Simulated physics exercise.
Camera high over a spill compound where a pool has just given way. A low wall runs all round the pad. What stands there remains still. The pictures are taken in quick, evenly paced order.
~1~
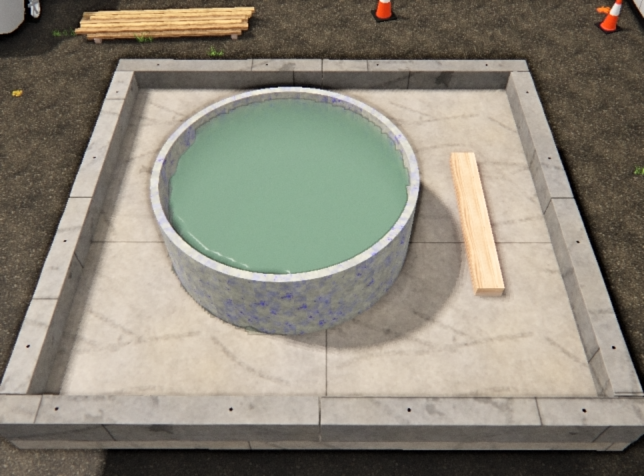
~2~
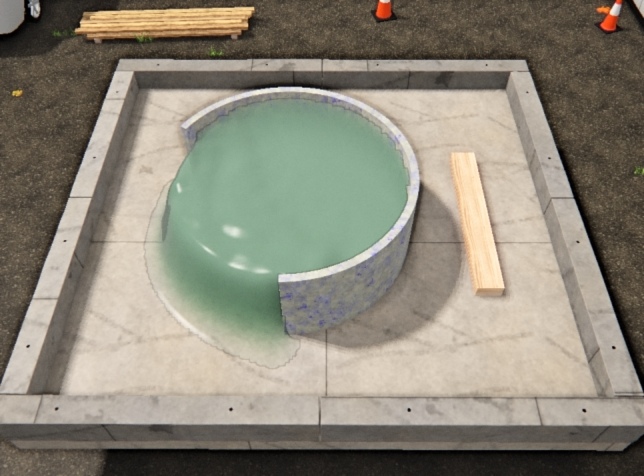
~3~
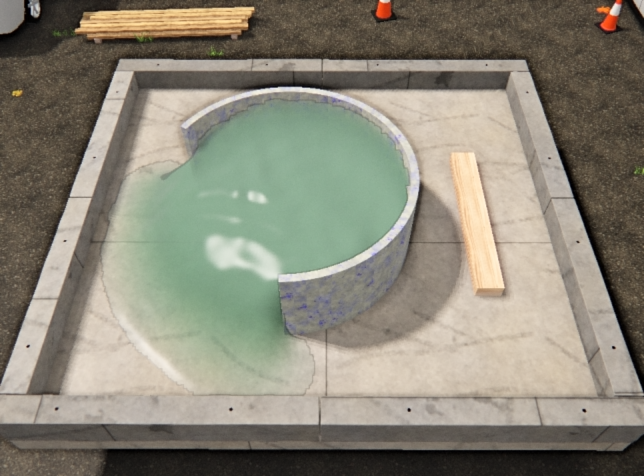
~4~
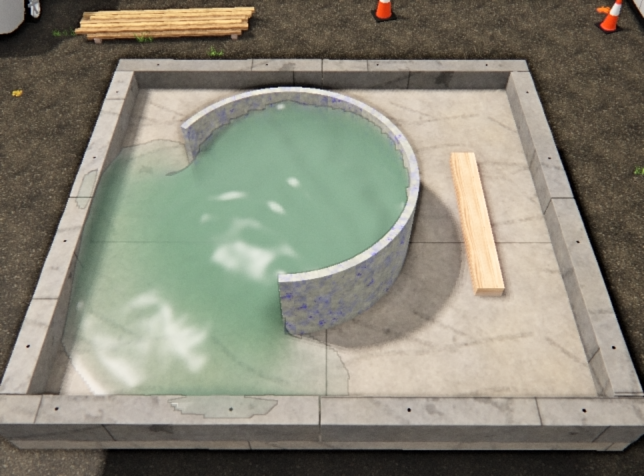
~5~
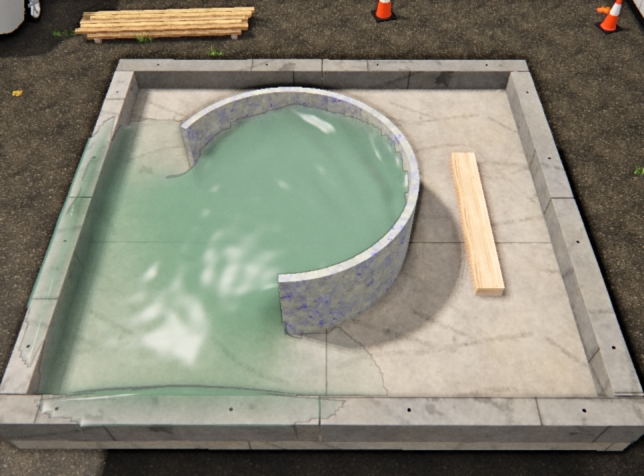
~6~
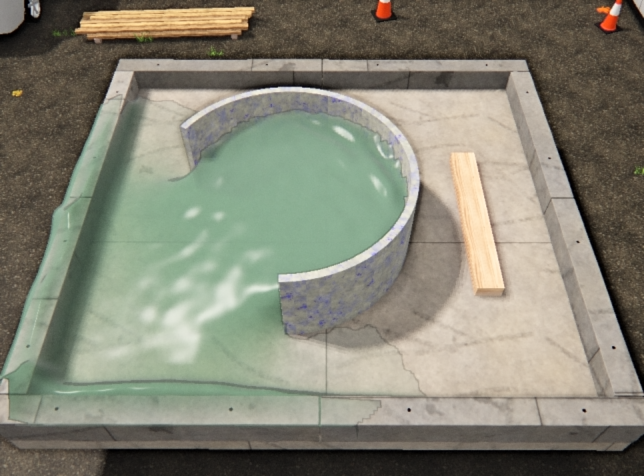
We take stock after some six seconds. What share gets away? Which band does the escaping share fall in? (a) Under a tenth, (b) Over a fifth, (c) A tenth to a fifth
Over a fifth (b).
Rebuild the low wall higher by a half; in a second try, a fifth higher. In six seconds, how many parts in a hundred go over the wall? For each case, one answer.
8 % and 16 %.
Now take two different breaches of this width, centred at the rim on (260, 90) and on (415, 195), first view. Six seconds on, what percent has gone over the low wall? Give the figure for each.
That's 18 in a hundred for the first try and 16 in a hundred for the second.
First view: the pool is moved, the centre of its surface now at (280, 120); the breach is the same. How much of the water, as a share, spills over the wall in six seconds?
Estimated share: Around 22 %.
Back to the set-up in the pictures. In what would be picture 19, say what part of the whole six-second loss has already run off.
About 95 per cent.
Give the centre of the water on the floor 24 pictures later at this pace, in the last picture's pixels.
Near pixel (282, 225).
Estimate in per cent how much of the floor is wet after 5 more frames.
Roughly 50 %.
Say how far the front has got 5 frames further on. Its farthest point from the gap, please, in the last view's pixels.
The front should reach about (573, 367).
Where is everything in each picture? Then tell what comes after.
Still water in the round pool at (286, 177), in the first picture.
The front is at (290, 348), out from the gap at (179, 258), in the second picture.
Water pours out at (181, 262) and has run to a hidden place, in the third picture.
The front is at (121, 154), out from the gap at (182, 265), in the fourth picture.
Water pours out at (182, 267) and has run to (130, 126), in the fifth picture.
Water pours out at (182, 267) and has run to (138, 100), in the sixth picture.
A moment on, water covers 35 % of the floor; the low wall has let 4 % over.
Next, water covers 45 % of the floor; the low wall has let 8 % over.
Then, water covers 65 % of the floor; the low wall has let 22 % over.
Later, water covers 75 % of the floor; the low wall has let 24 % over.
In the end, water covers 80 % of the floor; the low wall has let 24 % over.
